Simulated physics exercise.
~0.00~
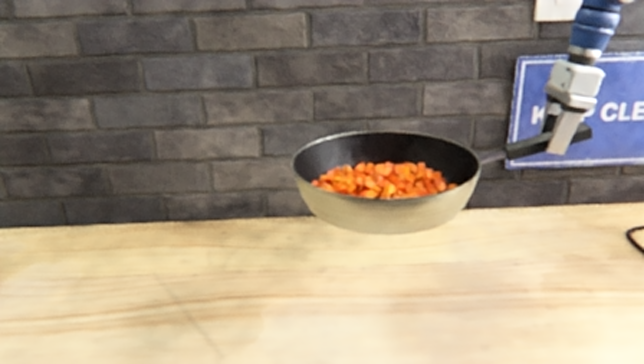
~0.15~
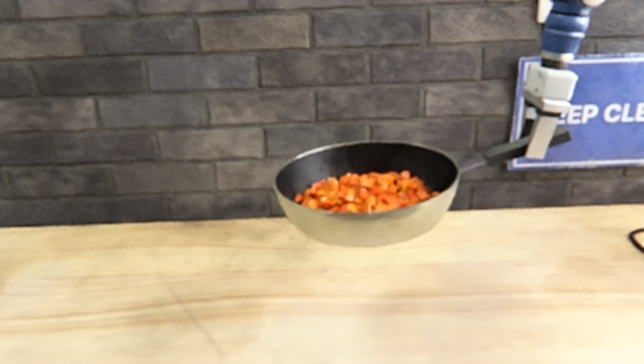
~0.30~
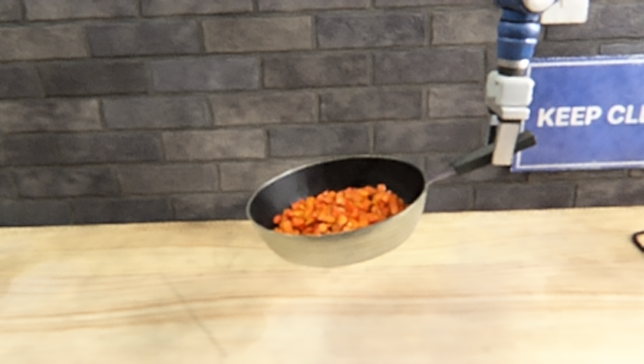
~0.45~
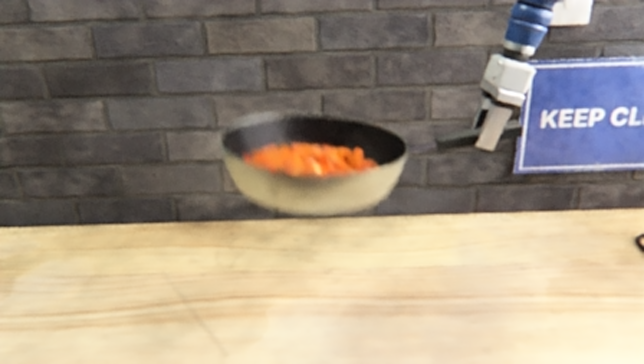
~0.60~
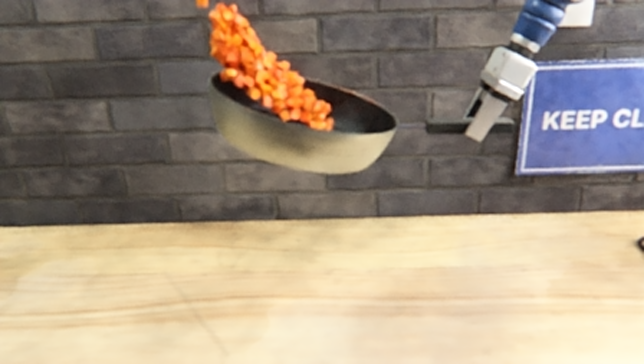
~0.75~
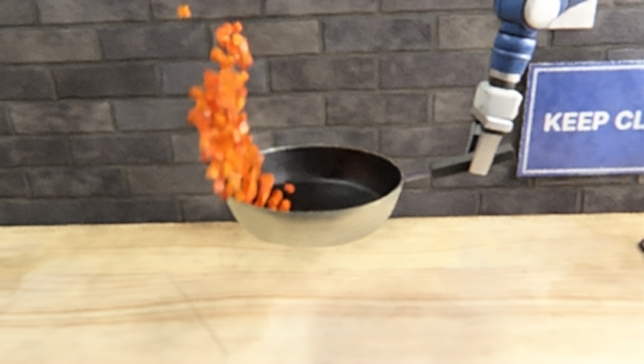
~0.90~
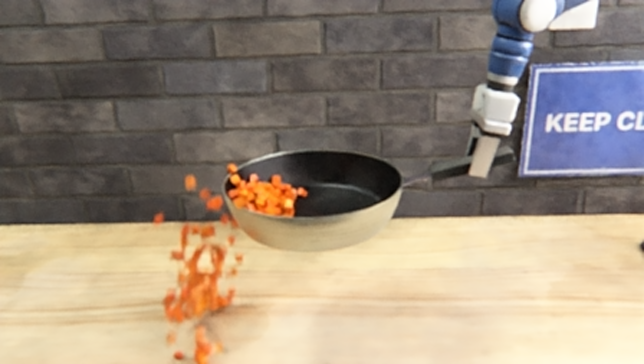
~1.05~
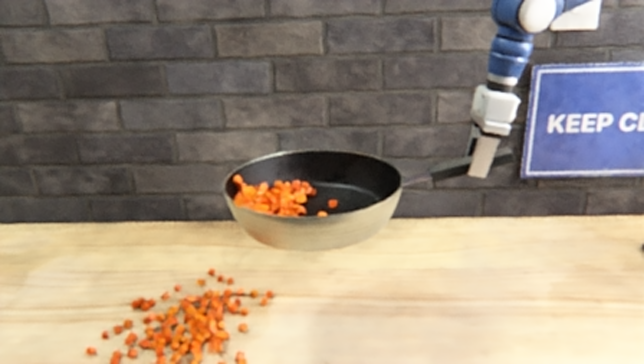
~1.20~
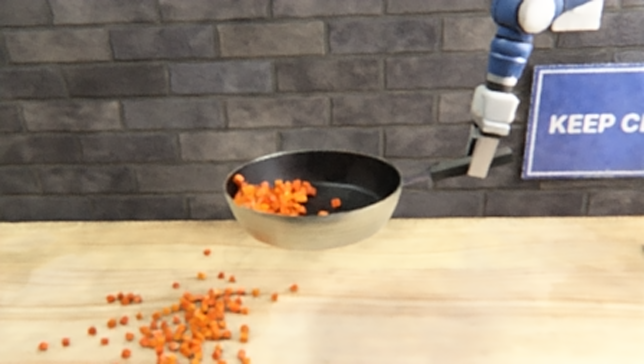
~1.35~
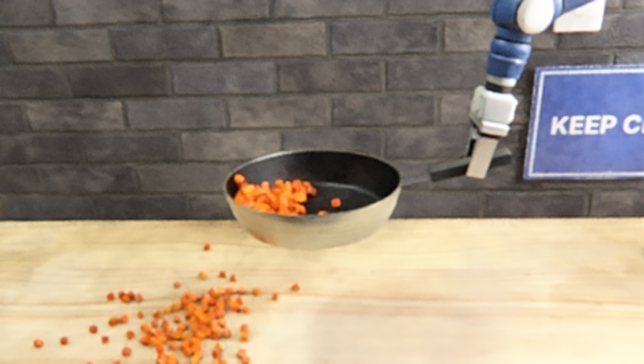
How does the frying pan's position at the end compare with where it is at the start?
At the end the frying pan is further to the left and slightly lower than at the start, still above the table.
